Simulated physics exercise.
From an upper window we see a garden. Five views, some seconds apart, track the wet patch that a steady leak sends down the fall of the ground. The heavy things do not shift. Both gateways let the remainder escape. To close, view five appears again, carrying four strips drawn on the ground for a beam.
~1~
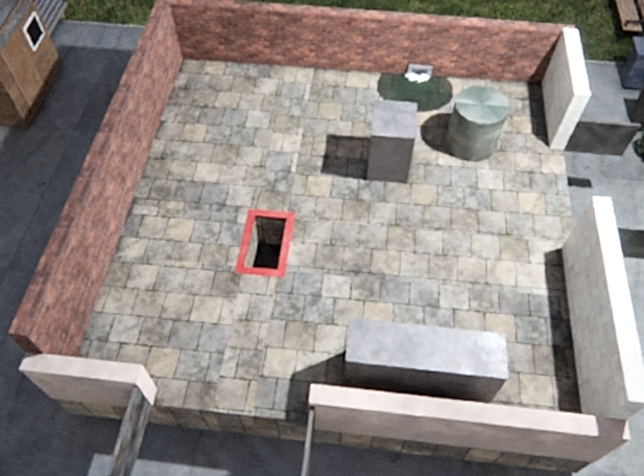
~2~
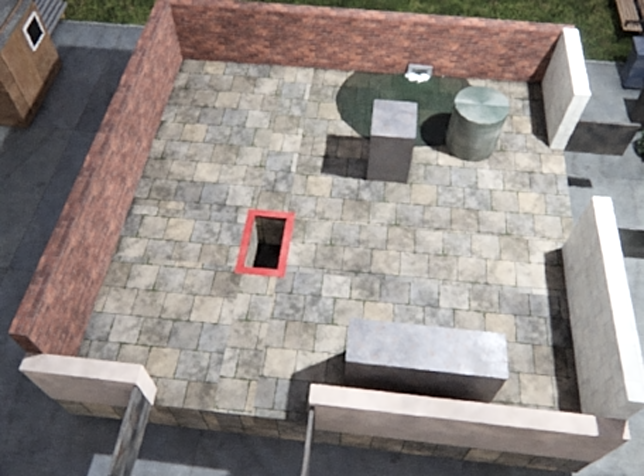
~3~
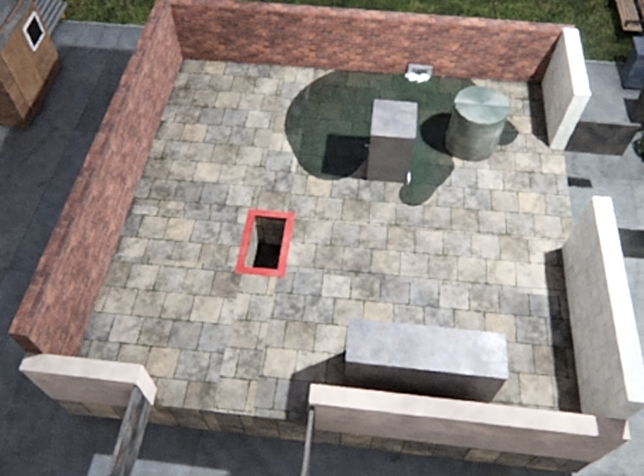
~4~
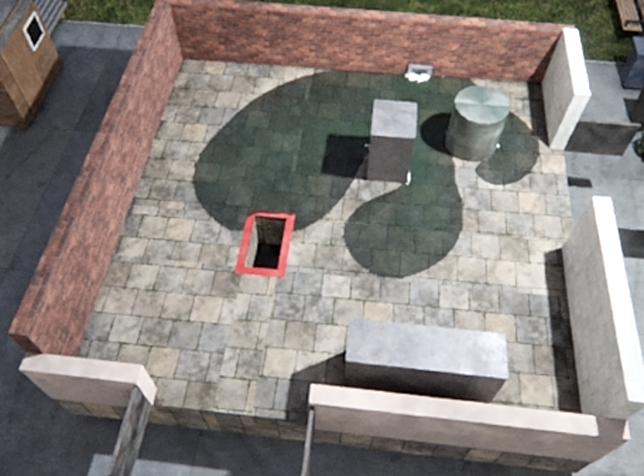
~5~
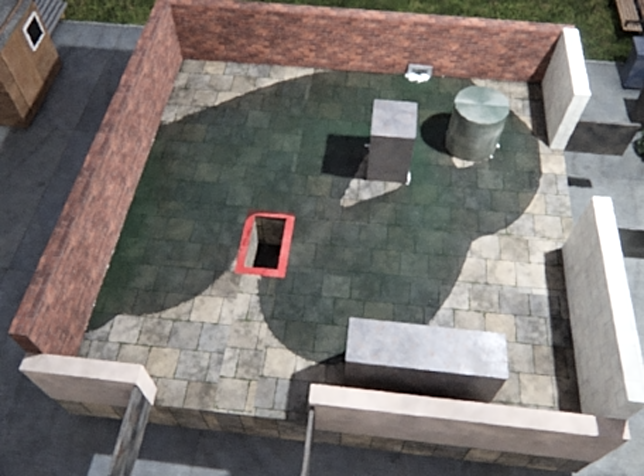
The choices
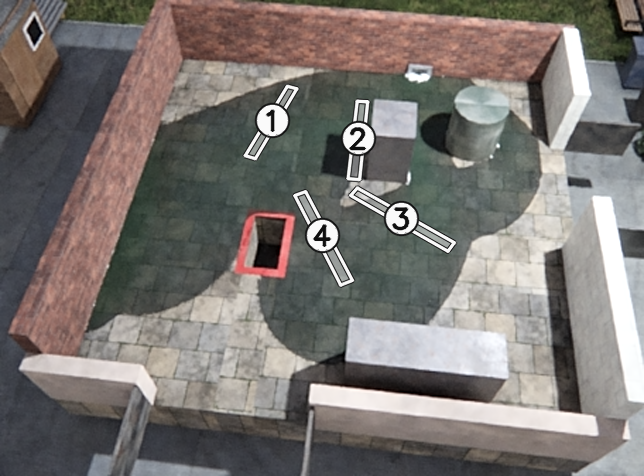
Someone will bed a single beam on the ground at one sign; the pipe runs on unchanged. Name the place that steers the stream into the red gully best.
1 beats the others.
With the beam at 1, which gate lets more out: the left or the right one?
More leaves on the left.
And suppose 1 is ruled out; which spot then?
Spot 3.
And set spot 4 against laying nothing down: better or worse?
Spot 4 is worse.
On the marked copy, 1 from (250, 157) to (292, 87); 2 from (353, 179) to (362, 101); 3 from (354, 191) to (451, 246); 4 from (300, 193) to (346, 282).
If 1 is chosen, about 26 % of the stream goes into the red gully, about 73 % out by the gates.
If 2 is chosen, about 10 % of the stream goes into the red gully, about 87 % out by the gates.
If 3 is chosen, about 16 % of the stream goes into the red gully, about 82 % out by the gates.
If 4 is chosen, about 7 % of the stream goes into the red gully, about 92 % out by the gates.
